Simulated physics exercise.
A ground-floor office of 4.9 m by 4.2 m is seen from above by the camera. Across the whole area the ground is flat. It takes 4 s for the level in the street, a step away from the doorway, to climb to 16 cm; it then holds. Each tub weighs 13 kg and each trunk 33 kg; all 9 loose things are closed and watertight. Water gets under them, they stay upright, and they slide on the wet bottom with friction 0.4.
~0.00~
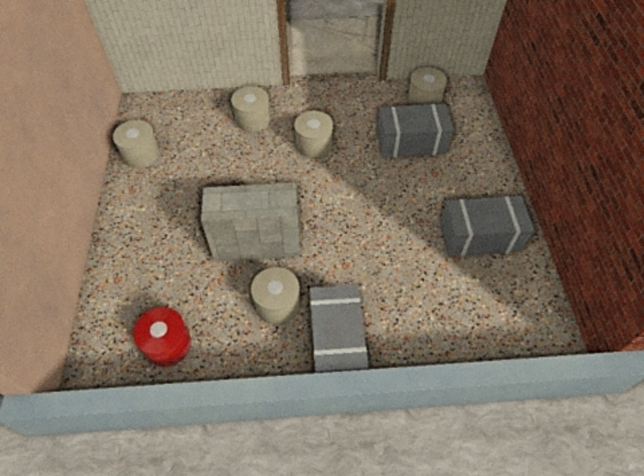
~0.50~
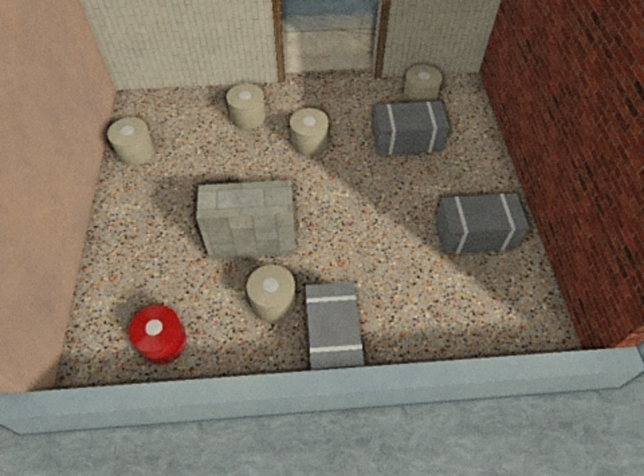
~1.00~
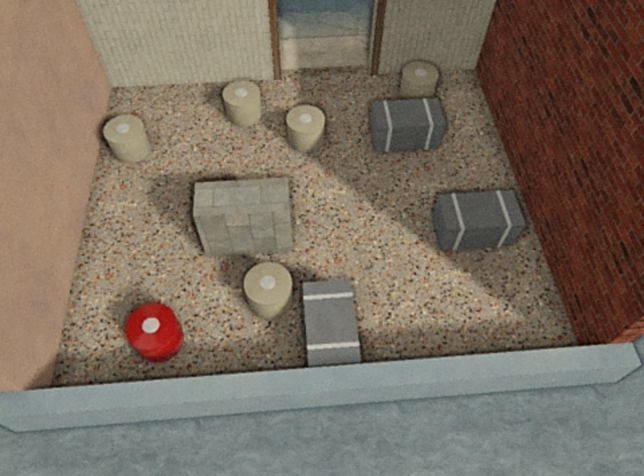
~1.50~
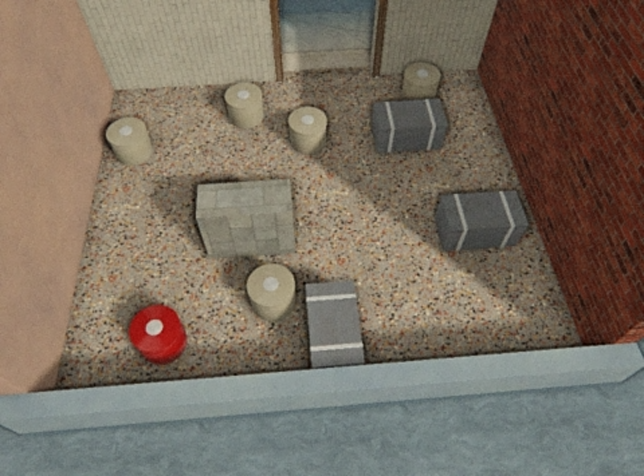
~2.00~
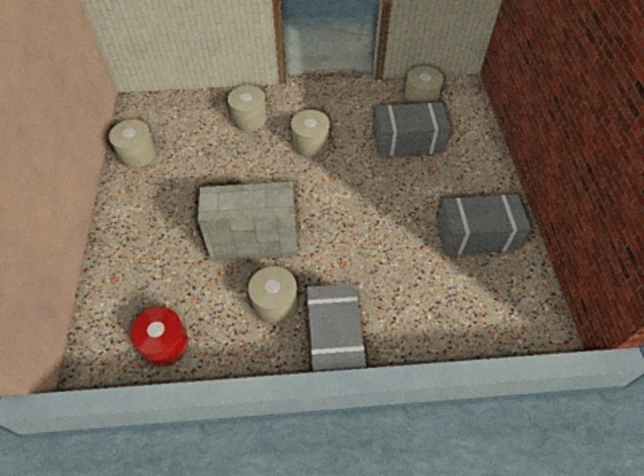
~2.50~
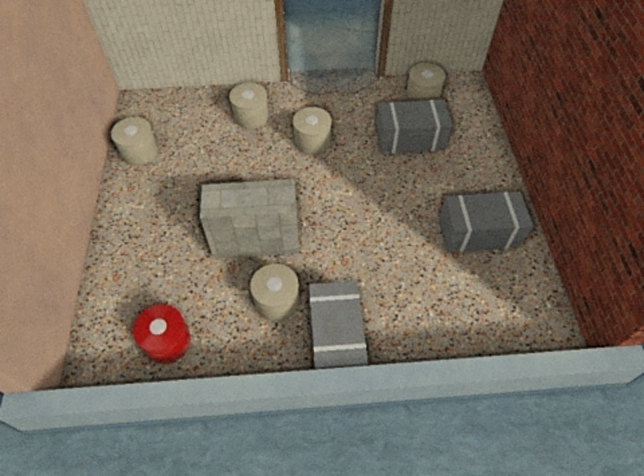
In this clip, seen from above, a red tub, beige cylinders, dark strapped boxes and a pale block stay still on a speckled floor while bluish water spreads over the ground outside the low front wall and beyond the doorway.
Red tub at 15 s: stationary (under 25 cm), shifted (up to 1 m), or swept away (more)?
It's set to keep to its spot.
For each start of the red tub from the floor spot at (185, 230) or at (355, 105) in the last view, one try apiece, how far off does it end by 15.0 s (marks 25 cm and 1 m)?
I'd expect it to remain in place the first time and to get swept far off the second time.
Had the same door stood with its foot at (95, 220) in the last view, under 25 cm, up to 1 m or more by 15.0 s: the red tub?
With that change, the red tub stays nearly motionless.
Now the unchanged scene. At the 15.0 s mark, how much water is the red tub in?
About 8 cm.
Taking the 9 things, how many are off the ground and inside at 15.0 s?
Count: 3.
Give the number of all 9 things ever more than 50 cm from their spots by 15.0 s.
That adds up to 1.
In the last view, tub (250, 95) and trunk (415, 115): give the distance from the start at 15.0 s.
0 cm and 0 cm respectively.
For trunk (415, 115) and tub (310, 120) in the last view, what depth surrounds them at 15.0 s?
About 8 and 8 cm.
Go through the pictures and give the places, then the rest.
In the first frame, the red tub at (159, 330) rests on the ground; 0.0 m2 under water; 0 of 9 have shifted.
In the second frame, the red tub at (154, 328), on the bottom; water covers 0.0 m2; 0 of 9 have shifted.
In the third frame, the red tub at (151, 326) rests on the ground; water covers 0.0 m2; 0 of 9 have shifted.
In the fourth frame, the red tub at (155, 328), on the bottom; water covers 0.0 m2; 0 of 9 have shifted.
In the fifth frame, the red tub at (156, 330) rests on the ground; water covers 0.0 m2; 0 of 9 have shifted.
In the sixth frame, the red tub at (158, 327) rests on the ground; 0.2 m2 under water; 0 of 9 have shifted.
After 3.5 s the red tub is near (158, 327), 0.0 m from its start, aground; 0 afloat.
After 6.8 s the red tub is near (158, 327), 0.0 m from its start, aground; 0 afloat.
After 11.0 s the red tub is near (158, 327), 0.0 m from its start, aground; 0 afloat.
After 15.0 s the red tub is near (156, 326), 0.0 m from its start, afloat; 3 afloat.
